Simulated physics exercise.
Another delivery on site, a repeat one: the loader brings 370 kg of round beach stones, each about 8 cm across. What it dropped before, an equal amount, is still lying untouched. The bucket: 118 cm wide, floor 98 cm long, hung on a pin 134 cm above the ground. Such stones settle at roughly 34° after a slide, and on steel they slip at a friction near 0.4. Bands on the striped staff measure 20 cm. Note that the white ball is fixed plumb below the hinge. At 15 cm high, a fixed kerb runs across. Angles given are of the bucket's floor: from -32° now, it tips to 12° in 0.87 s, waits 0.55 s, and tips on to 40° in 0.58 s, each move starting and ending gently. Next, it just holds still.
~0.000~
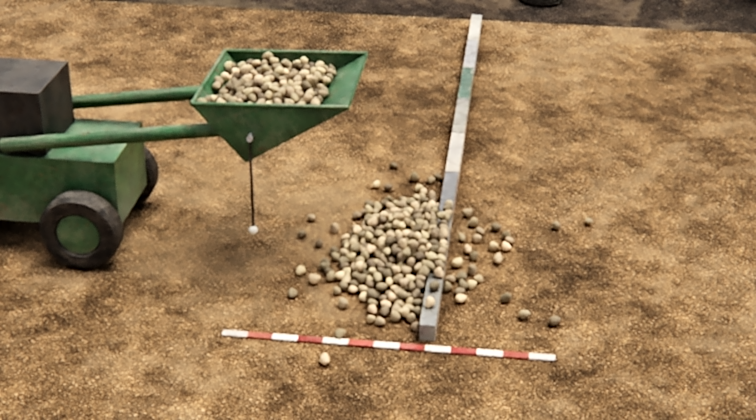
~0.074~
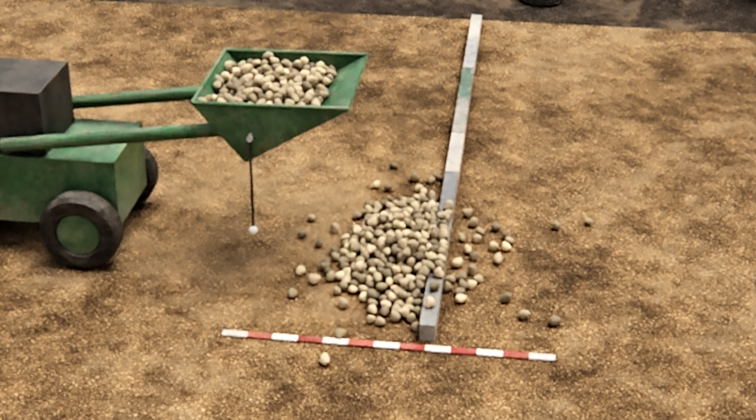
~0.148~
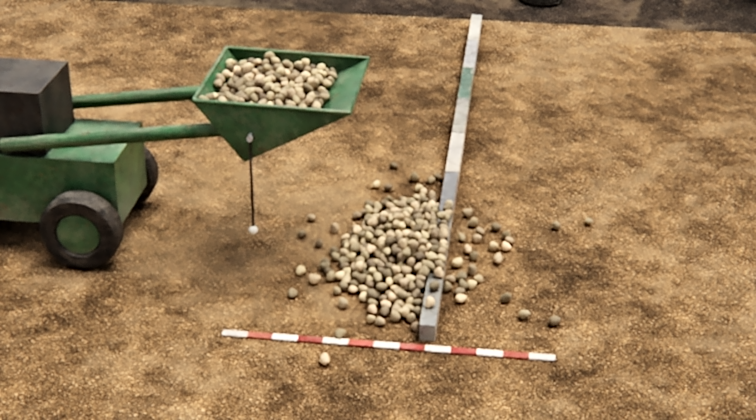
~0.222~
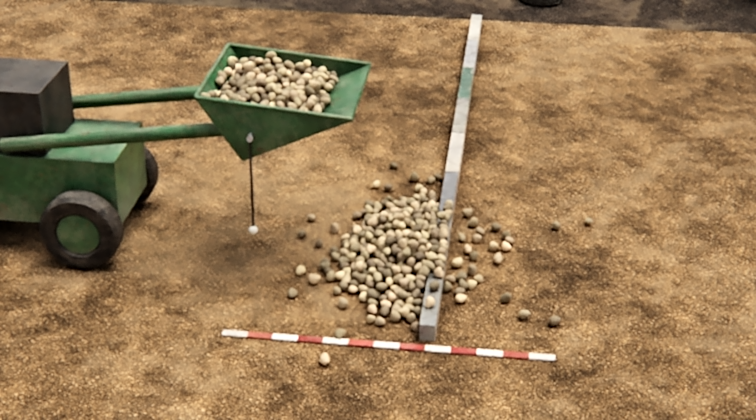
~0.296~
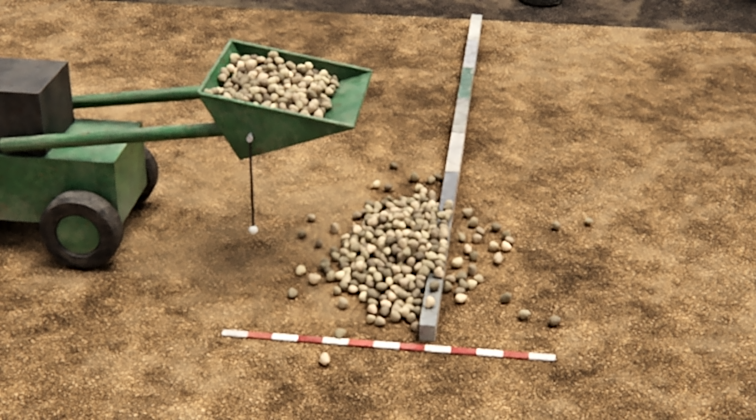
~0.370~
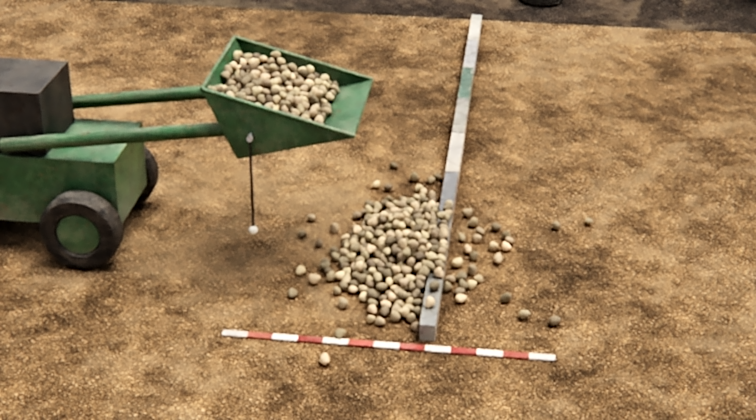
In the video, a green loader on the left holds a bucket of pale round stones and slowly tilts it down toward the right, the stones staying inside, while an earlier heap lies still against a grey kerb.
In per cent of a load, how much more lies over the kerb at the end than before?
Some 2 per cent more.
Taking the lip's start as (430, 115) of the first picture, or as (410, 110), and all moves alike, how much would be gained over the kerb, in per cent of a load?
Near 85 in a hundred, then near 55 in a hundred.
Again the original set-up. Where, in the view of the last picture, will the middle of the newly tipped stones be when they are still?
The middle ends up near (368, 240).
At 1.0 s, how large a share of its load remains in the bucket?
About 100 per cent is held.
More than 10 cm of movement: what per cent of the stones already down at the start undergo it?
Around 10 in a hundred.
After 0.6 s the floor is at 5°; in per cent of one load, 100 in the bucket, 94 on this side of the kerb, 6 over the kerb; the foremost stones are at (532, 261).
After 1.0 s the floor is at 12°; in per cent of one load, 100 in the bucket, 94 on this side of the kerb, 6 over the kerb; the foremost stones are at (532, 261).
After 2.5 s the floor is at 40°; in per cent of one load, 3 in the bucket, 189 on this side of the kerb, 8 over the kerb; the foremost stones are at (543, 271).
After 5.1 s the floor is at 40°; in per cent of one load, 0 in the bucket, 192 on this side of the kerb, 8 over the kerb; the foremost stones are at (547, 273). Net gain over the kerb, 2.
